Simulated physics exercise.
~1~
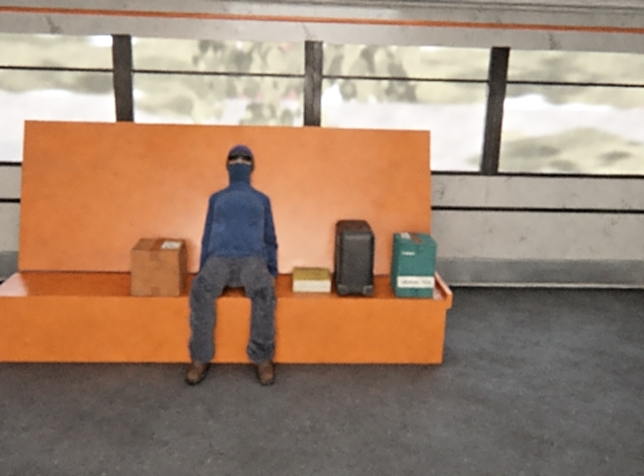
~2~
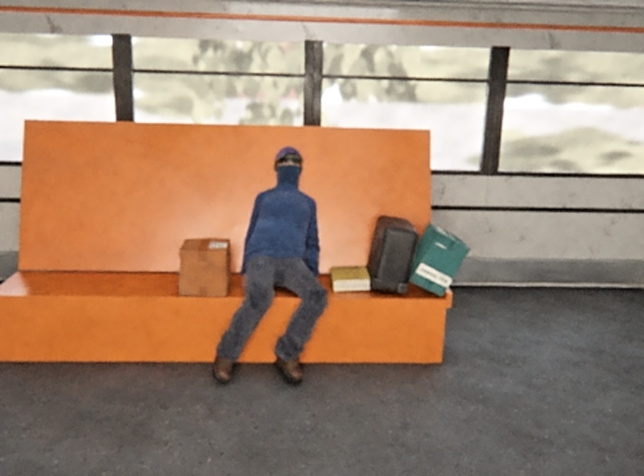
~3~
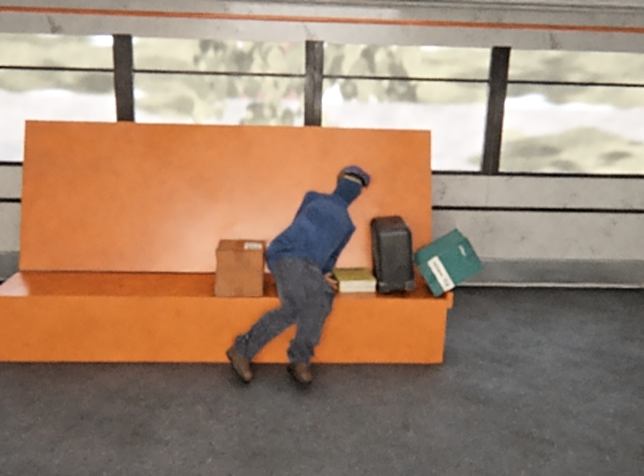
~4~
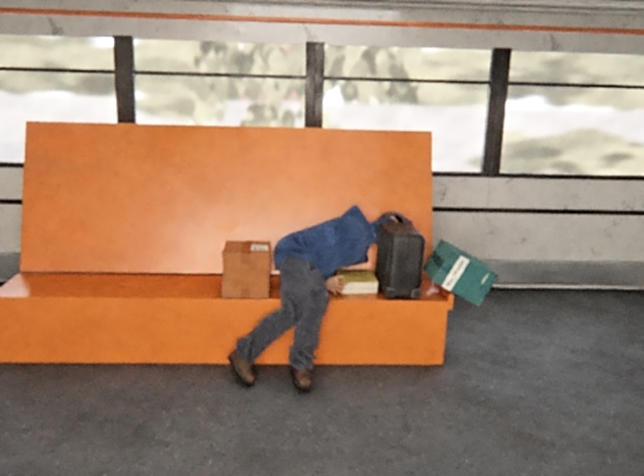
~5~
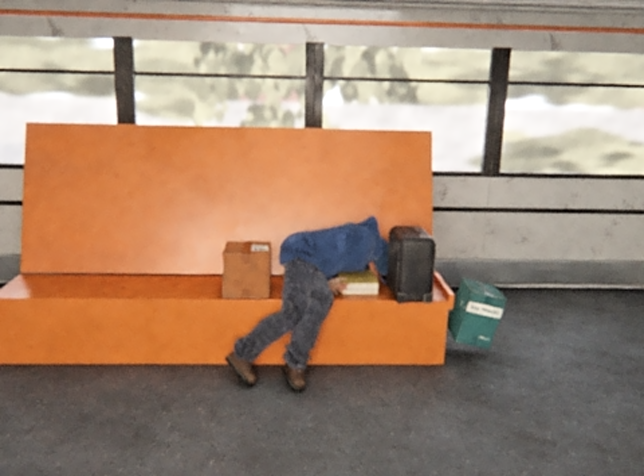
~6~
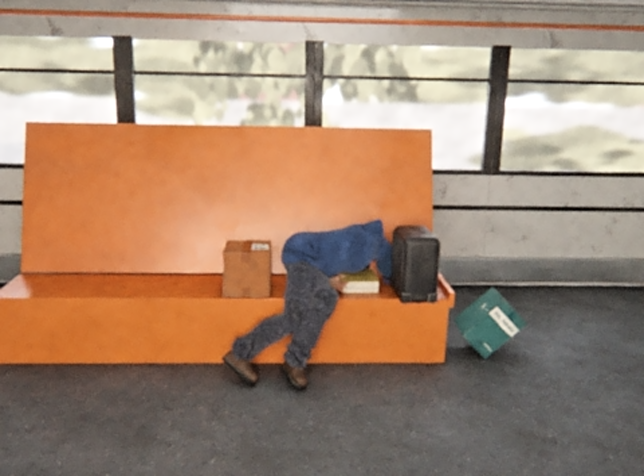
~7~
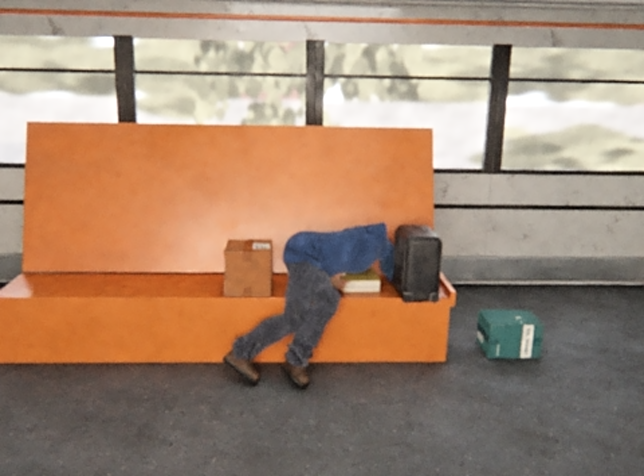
Masked sleeper on an orange shuttle bench sliding right and slumping sideways against a black case as a teal box tumbles to the floor.
